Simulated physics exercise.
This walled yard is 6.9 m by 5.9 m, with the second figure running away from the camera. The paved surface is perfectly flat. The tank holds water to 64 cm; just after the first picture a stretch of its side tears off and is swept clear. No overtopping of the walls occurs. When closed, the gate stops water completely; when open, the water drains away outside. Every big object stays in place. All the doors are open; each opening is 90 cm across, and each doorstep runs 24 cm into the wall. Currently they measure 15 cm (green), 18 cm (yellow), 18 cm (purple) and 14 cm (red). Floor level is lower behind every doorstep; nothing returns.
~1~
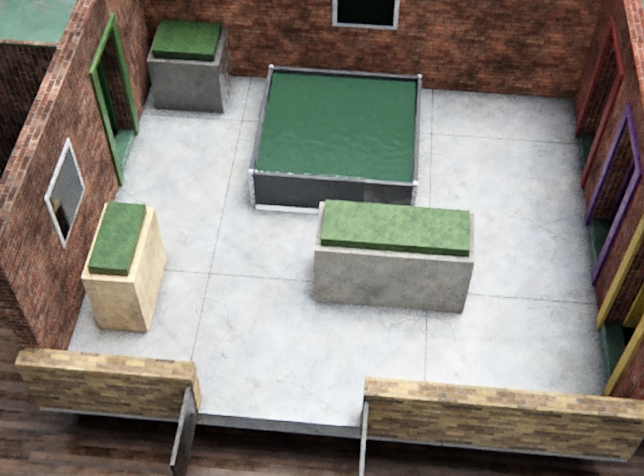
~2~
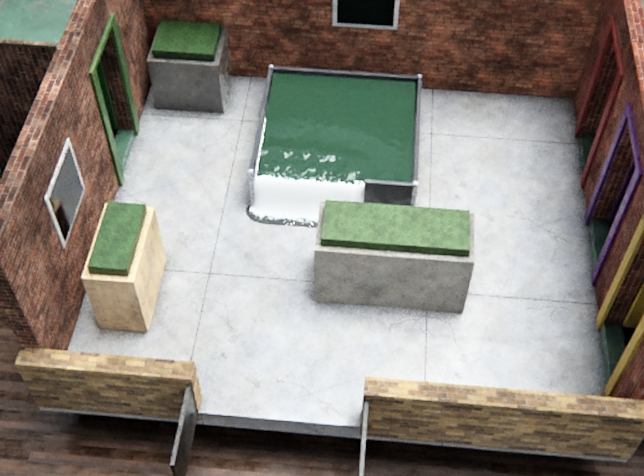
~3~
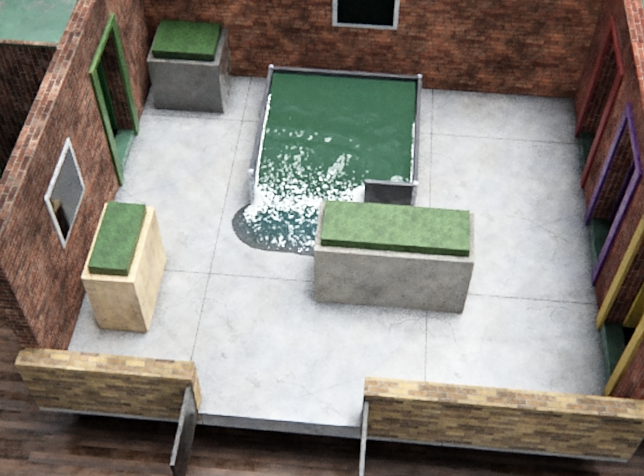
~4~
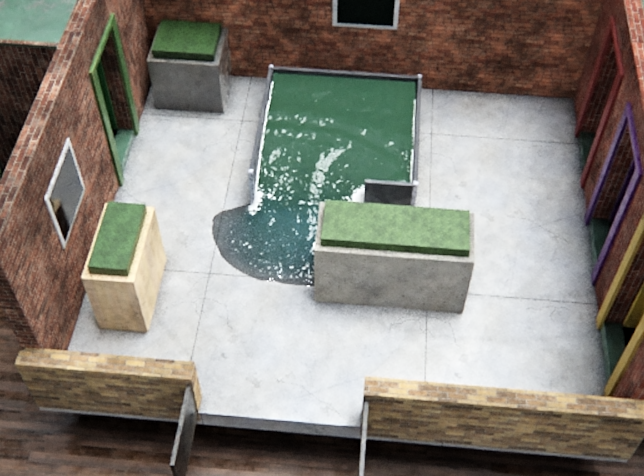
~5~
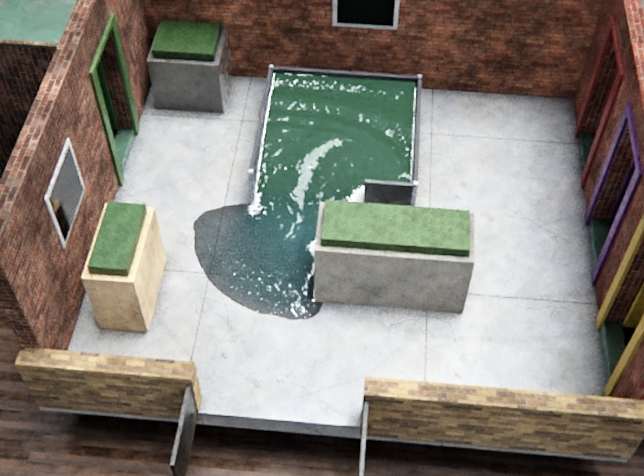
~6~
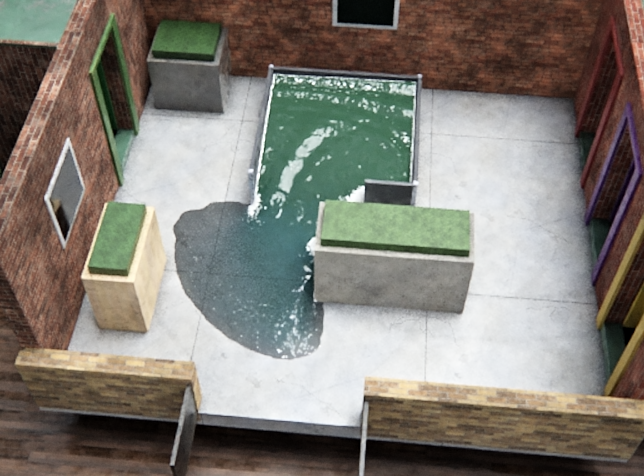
Water burst through the near side of a green-looking tank in a brick-walled yard, splashing white at first, then spread across the pale floor in a widening dark pool past a grass-topped concrete block.
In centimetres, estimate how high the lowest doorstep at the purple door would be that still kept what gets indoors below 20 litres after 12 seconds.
It comes to roughly 10 cm.
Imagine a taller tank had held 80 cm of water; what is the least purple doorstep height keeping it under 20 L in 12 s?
About 13.5 centimetres.
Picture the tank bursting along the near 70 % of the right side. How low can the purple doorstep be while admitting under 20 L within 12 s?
The answer is some 26 cm.
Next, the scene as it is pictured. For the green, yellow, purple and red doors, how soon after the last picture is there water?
Green at 2.6 s, yellow at 2.0 s, purple at 1.0 s and red at 1.6 s.
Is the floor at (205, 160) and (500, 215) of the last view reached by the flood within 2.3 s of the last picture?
Note: Point one not yet reached; point two reached.
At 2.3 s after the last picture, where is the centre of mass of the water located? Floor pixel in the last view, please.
About (307, 225).
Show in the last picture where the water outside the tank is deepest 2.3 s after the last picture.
Around (73, 383).
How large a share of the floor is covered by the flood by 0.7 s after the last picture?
Near 30 per cent is wet.
Then, 0.7 s after the last picture water covers 30 % of the floor, deepest (42 cm) near (331, 255); it has not reached the purple door.
Then, 2.3 s after the last picture water covers 50 % of the floor, deepest (36 cm) near (73, 383); 14 cm at the purple door, 0 litres in over its 18 cm doorstep.
Then, 11.3 s after the last picture water covers 100 % of the floor, deepest (10 cm) near (130, 154); 5 cm at the purple door, 0 litres in over its 18 cm doorstep.
At the purple door as built, the water peaked near 14 cm, 1.5 s after the last picture.
Run again over the same 12 s with other heights there, 38 litres in over 8 cm, 12 litres over 11 cm. The limit of 20 litres is kept from about 10 cm up.
